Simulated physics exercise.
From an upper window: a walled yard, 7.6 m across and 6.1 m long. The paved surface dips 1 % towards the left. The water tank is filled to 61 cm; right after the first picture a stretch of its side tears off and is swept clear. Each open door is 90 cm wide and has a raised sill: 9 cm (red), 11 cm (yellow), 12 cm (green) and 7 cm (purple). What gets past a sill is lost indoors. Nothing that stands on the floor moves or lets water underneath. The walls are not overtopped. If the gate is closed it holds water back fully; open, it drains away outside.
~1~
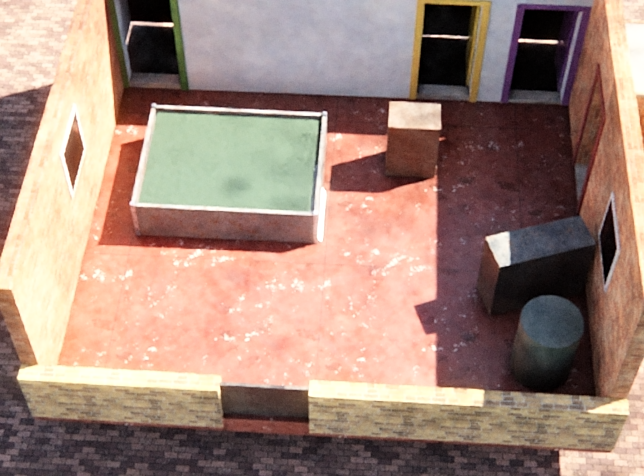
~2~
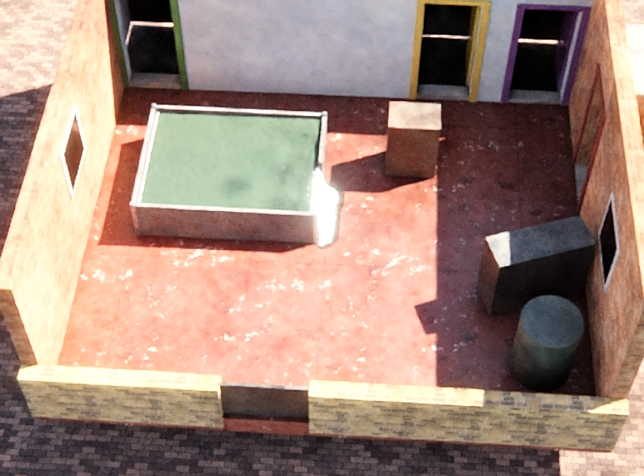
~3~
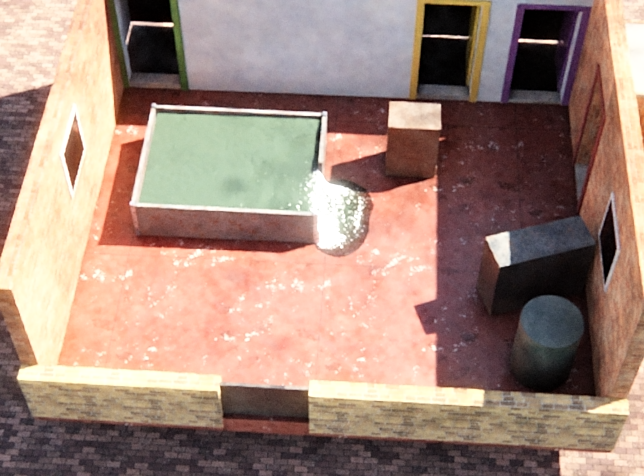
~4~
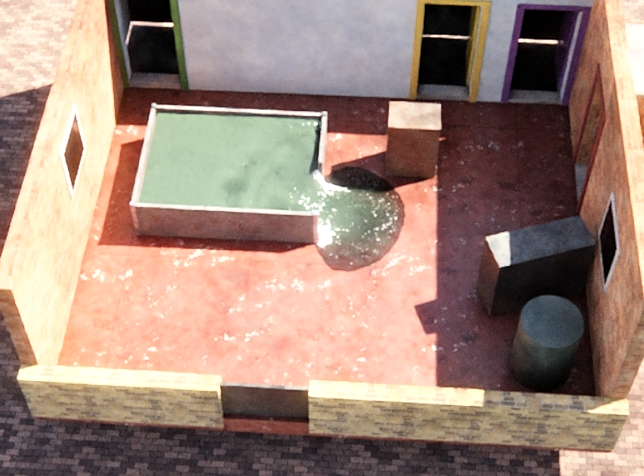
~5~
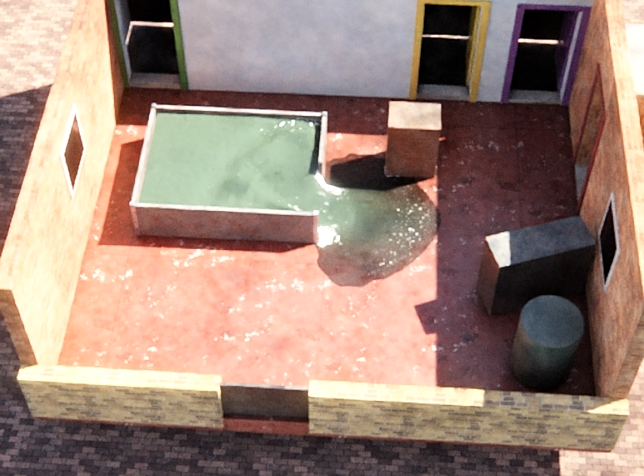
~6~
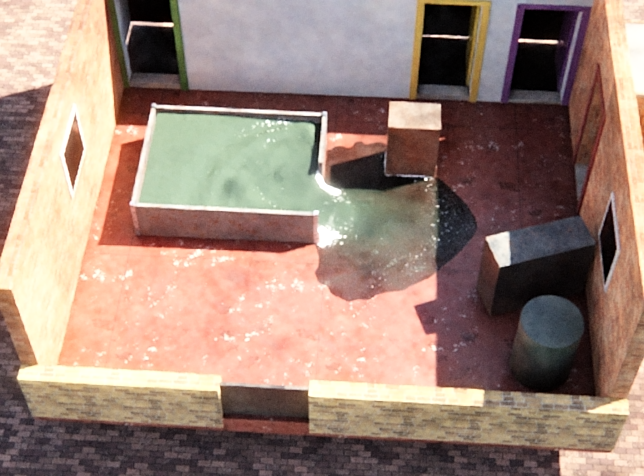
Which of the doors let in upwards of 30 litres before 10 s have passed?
Within that time: At the red door it passes the limit; at the yellow door it does not reach the limit; at the green door it keeps below the limit; at the purple door it passes the limit.
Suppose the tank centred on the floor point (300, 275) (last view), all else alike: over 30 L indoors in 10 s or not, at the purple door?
Against that limit: Purple over.
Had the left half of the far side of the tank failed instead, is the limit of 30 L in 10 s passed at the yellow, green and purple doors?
Against that limit: Yellow under, green over, purple over.
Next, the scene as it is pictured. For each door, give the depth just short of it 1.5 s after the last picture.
In cm: Red 21, yellow 1, green 0, purple 0.
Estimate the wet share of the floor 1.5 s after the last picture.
Near 35 per cent is wet.
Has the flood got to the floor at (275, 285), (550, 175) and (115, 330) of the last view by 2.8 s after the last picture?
In turn: Still dry, wet, dry.
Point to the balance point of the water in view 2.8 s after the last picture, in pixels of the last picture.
At about (345, 215).
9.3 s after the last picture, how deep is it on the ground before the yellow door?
Some 8.5 cm.
Then, 0.7 s after the last picture water covers 25 % of the floor and is deepest (36 cm) near (323, 225); red door not reached, yellow door not reached, green door not reached, purple door not reached.
Then, 1.5 s after the last picture water covers 35 % of the floor and is deepest (34 cm) near (323, 225); red door 21 cm at the sill, 16 L in, yellow door not reached, green door not reached, purple door not reached.
Then, 2.8 s after the last picture water covers 45 % of the floor and is deepest (27 cm) near (580, 246); red door 22 cm at the sill, 95 L in, yellow door not reached, green door not reached, purple door 15 cm at the sill, 8 L in.
Then, 5.3 s after the last picture water covers 65 % of the floor and is deepest (18 cm) near (568, 111); red door 11 cm at the sill, 160 L in, yellow door 6 cm at the sill, 0 L in, green door not reached, purple door 18 cm at the sill, 138 L in.
Then, 9.3 s after the last picture water covers 95 % of the floor and is deepest (12 cm) near (134, 93); red door 8 cm at the sill, 166 L in, yellow door 9 cm at the sill, 0 L in, green door 9 cm at the sill, 0 L in, purple door 10 cm at the sill, 246 L in.
